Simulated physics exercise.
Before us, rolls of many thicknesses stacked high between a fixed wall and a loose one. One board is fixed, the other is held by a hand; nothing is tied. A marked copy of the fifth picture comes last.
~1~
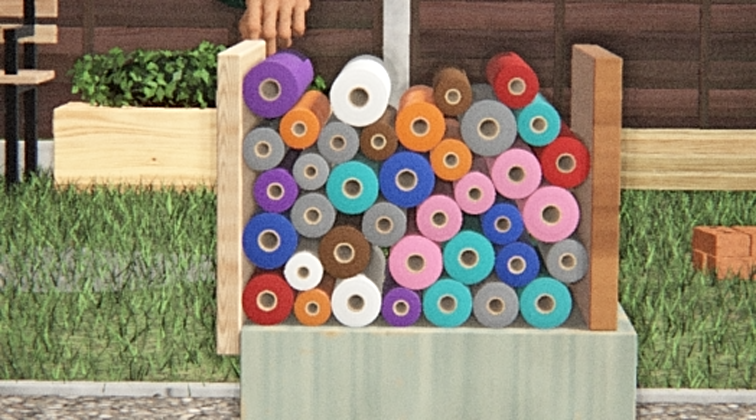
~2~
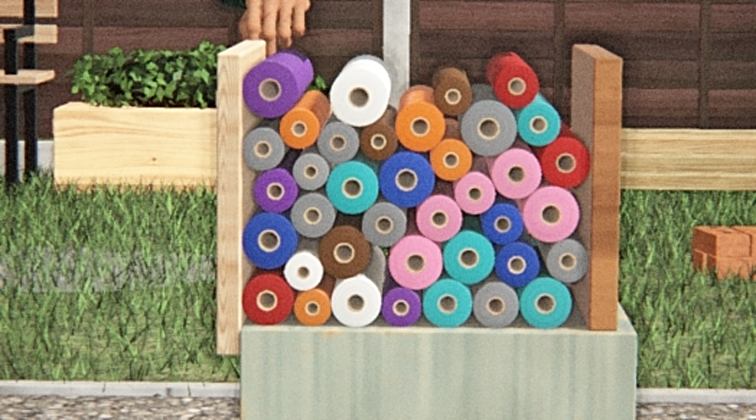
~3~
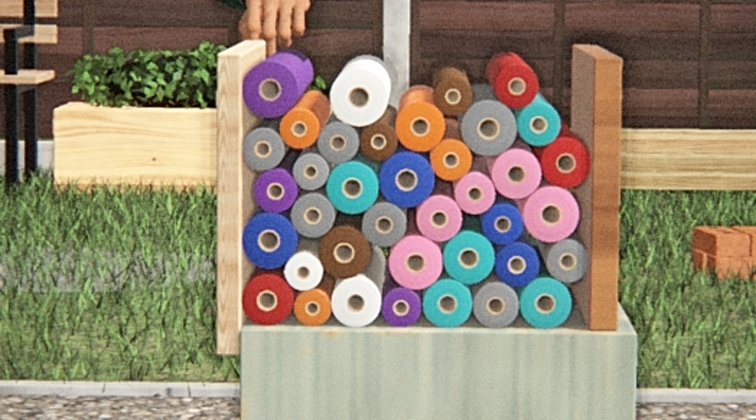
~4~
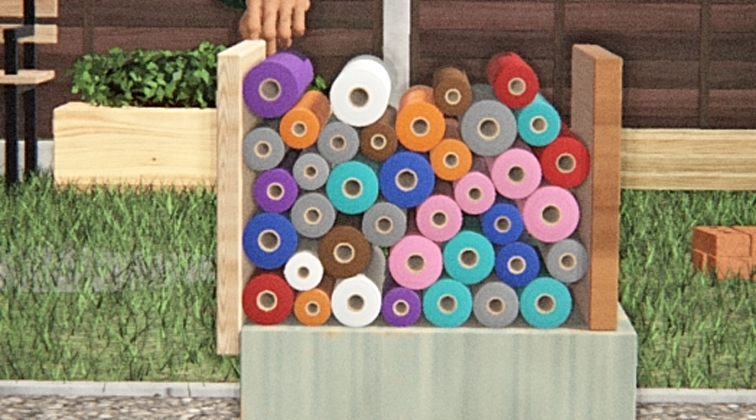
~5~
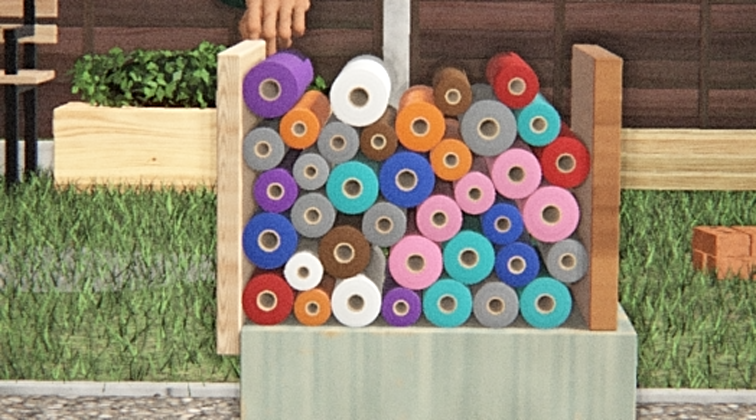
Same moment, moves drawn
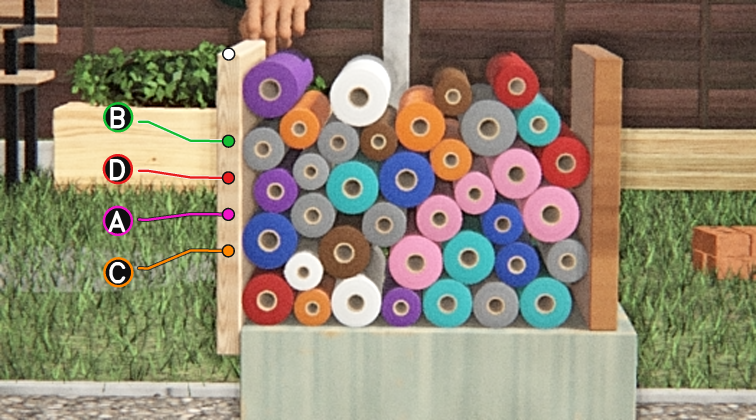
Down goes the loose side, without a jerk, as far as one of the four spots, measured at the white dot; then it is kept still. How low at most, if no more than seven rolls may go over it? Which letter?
It can be let down to C.
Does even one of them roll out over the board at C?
Yes.
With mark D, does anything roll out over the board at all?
Yes.
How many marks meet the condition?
Four of the four.
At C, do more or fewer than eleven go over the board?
At C, fewer than eleven.
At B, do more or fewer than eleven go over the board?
At B, fewer than eleven.
On the marked copy, A at (229, 215); B at (229, 141); C at (229, 251); D at (229, 178); the white dot at (229, 54).
Following C. Soon after the start, top of the board (241, 141).
Later, top of the board (241, 241).
In the end, top of the board (241, 250), seven out over the board.
As for the rest, A three out over the board; B one out over the board; D one out over the board.
